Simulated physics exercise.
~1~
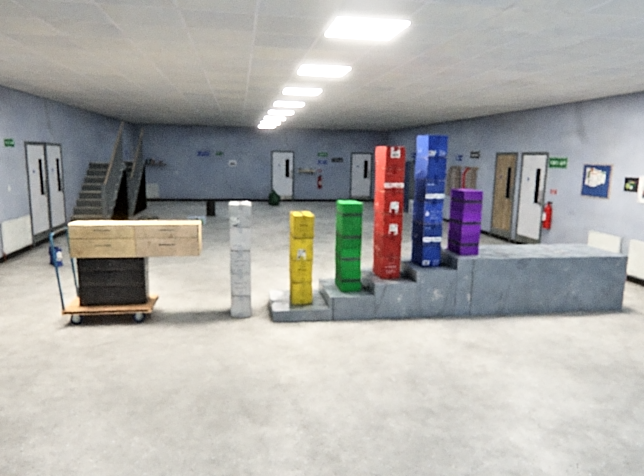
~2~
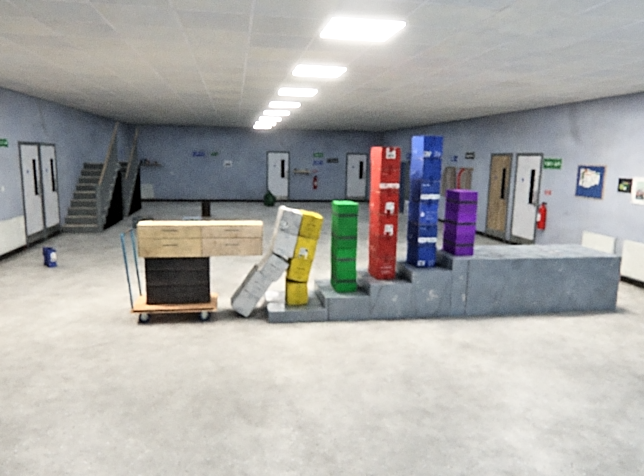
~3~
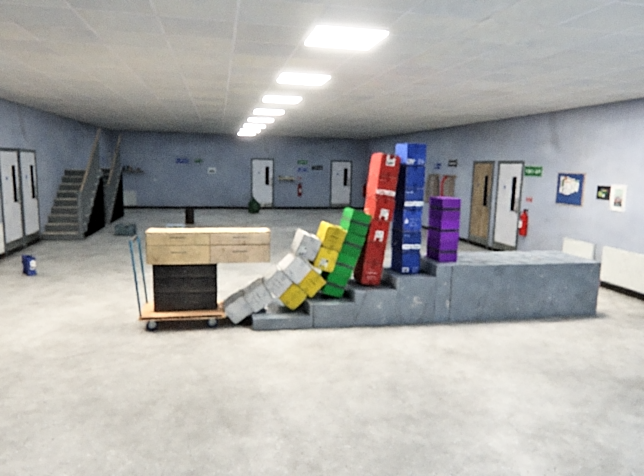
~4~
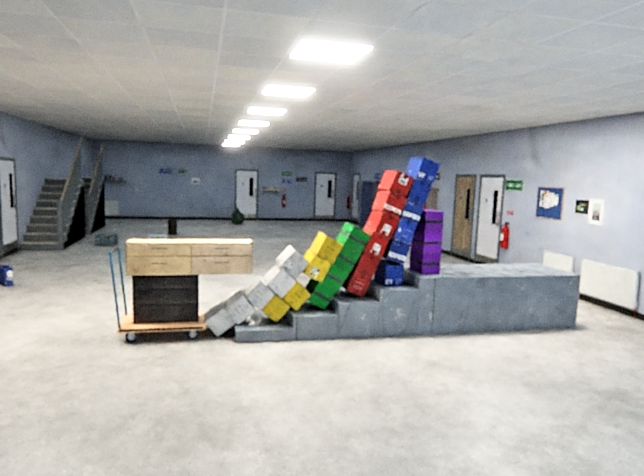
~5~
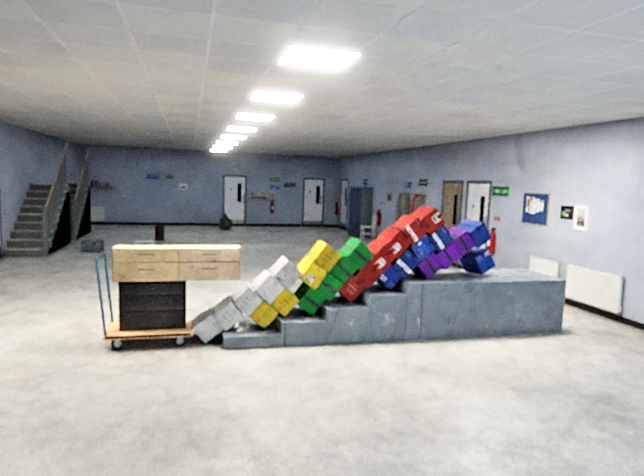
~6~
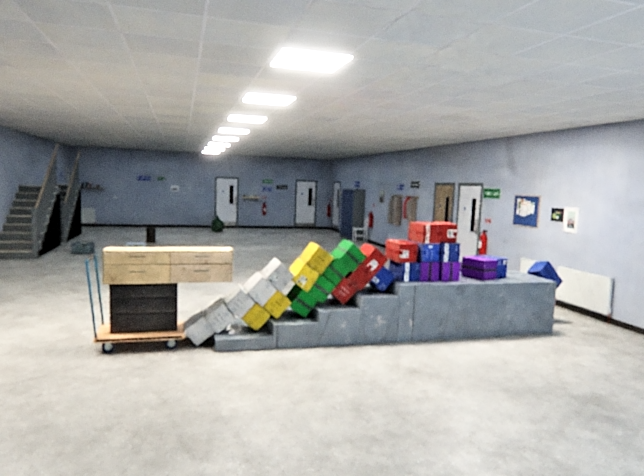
In a wide hall with grey steps, a loaded trolley rolled right into a pale stack of boxes, which toppled into the yellow, green, red, blue and purple stacks in turn, leaving them slumped up the steps and one blue box tipping off the far end.
